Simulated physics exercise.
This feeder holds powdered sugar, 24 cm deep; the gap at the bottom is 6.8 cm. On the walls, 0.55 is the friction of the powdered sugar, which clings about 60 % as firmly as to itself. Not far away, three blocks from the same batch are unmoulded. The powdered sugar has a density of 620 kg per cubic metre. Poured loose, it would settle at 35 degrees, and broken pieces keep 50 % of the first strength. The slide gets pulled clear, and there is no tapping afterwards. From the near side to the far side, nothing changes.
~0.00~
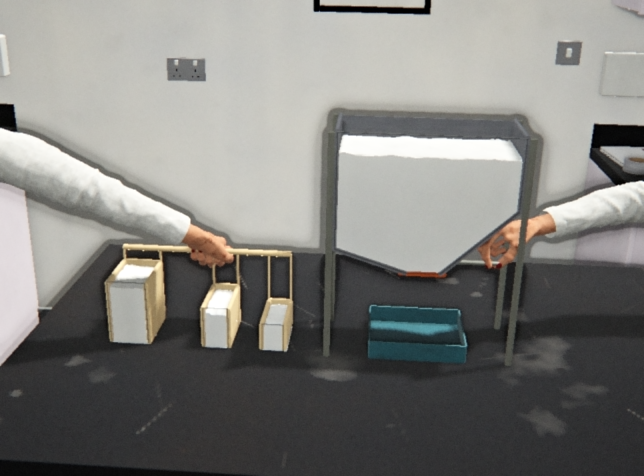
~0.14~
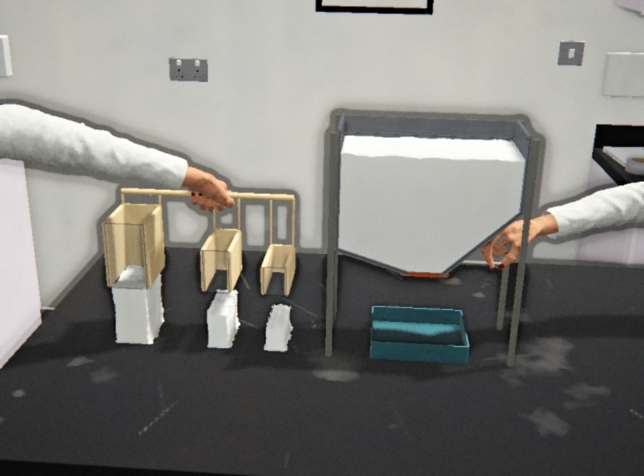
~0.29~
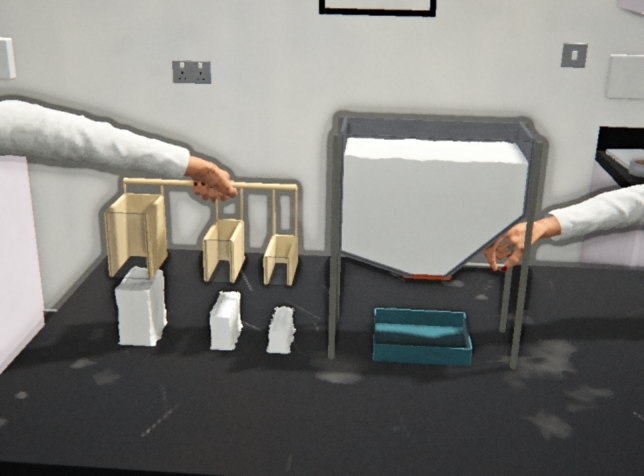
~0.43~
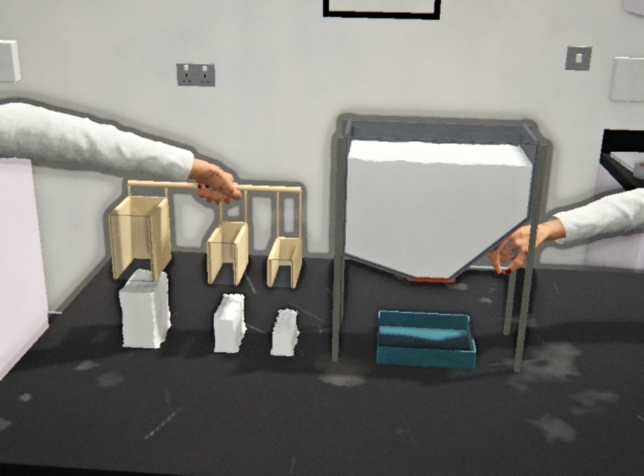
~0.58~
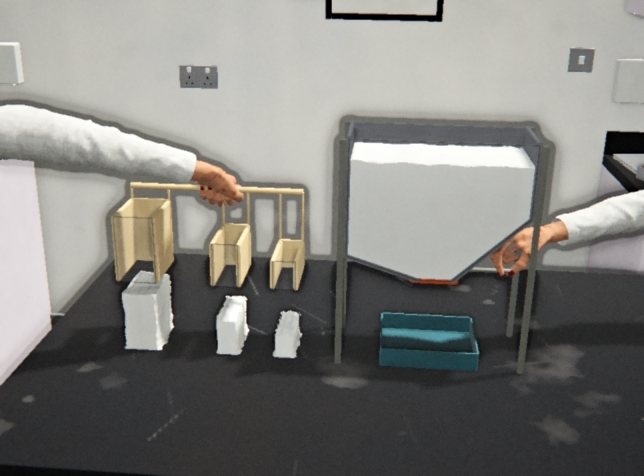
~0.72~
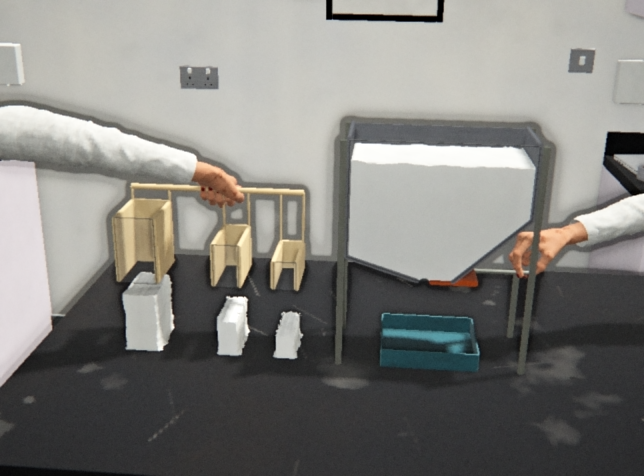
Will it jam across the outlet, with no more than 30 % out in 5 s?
Yes, it jams.
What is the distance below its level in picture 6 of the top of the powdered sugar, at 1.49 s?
The gap comes to about 0.0 centimetres.
After 1.07 s, 0 % has run out.
After 1.49 s, 0 % has run out.
After 1.90 s, 0 % has run out.
After 2.32 s, 0 % has run out.
After 5.62 s, 0 % has run out.
